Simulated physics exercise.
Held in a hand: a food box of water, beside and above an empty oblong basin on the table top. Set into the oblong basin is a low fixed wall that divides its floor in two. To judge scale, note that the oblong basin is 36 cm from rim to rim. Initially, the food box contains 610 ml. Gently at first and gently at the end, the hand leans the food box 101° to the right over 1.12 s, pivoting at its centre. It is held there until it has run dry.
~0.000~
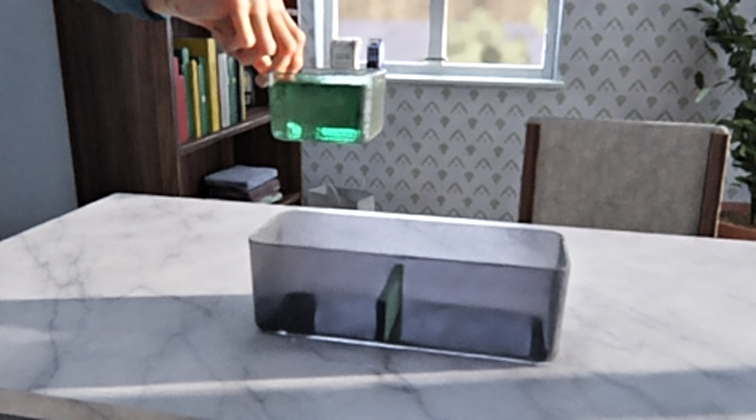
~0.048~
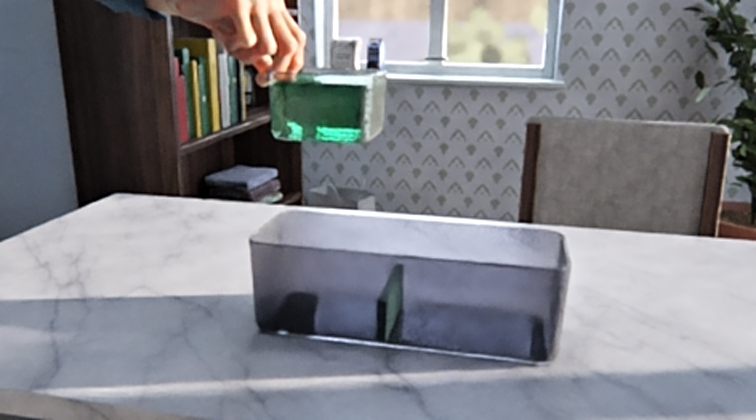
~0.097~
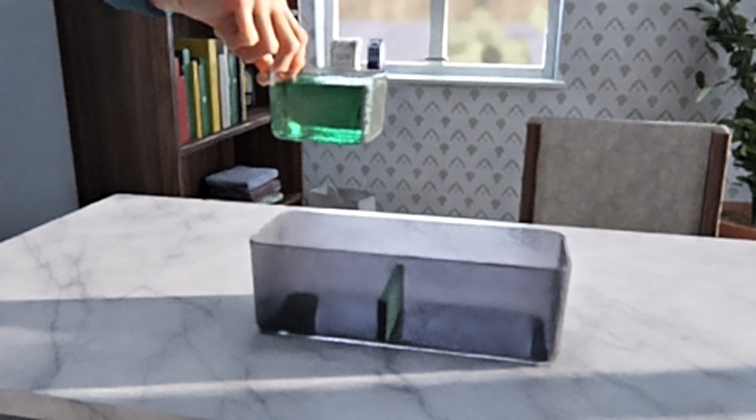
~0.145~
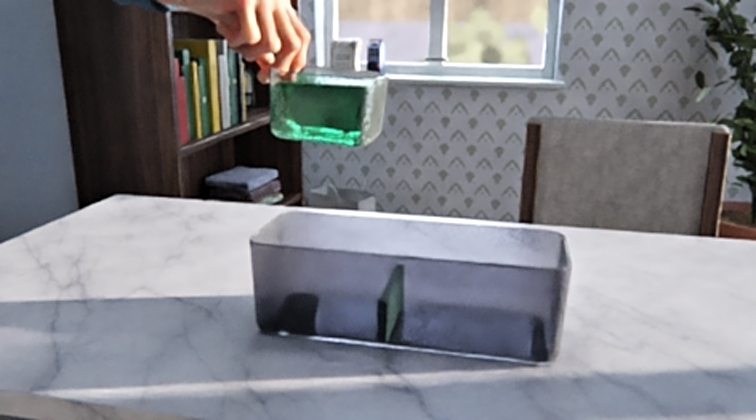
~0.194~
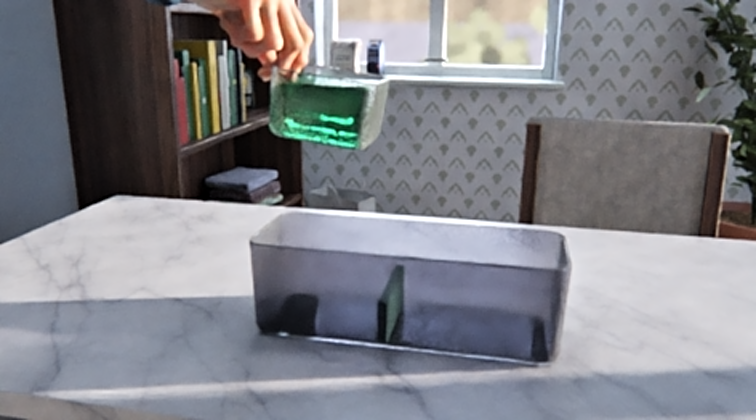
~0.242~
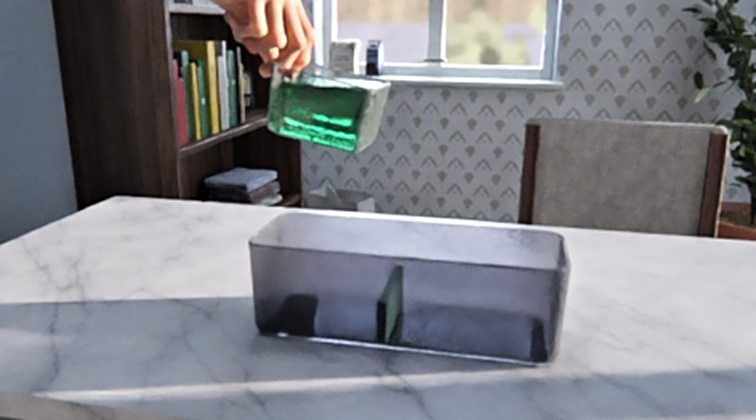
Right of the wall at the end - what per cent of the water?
Near 92 per cent.
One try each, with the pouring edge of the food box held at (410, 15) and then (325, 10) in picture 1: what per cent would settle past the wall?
About 95 %, then about 65 %.
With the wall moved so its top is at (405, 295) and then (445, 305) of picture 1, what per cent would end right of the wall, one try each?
First 80, then 50 per cent.
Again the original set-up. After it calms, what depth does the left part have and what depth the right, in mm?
Final levels - left approx 2 mm, right approx 24 mm.
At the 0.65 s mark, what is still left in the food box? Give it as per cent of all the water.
I'd estimate some 58 % remains.
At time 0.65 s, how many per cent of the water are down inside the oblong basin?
Around 10 percent.
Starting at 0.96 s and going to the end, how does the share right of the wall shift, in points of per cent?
The share moves up, by some 18 per cent.
By 0.65 s the tilt is 64° and 57 per cent is still to pour, 1 is left of the wall and 10 right of it.
By 0.96 s the tilt is 96° and 12 per cent is still to pour, 2 is left of the wall and 75 right of it.
By 1.28 s the tilt is 101° and 1 per cent is still to pour, 5 is left of the wall and 91 right of it.
By 1.62 s the tilt is 101° and 0 per cent is still to pour, 6 is left of the wall and 92 right of it.
At rest 6 per cent lies left of the wall, 92 right of it and 1 outside.
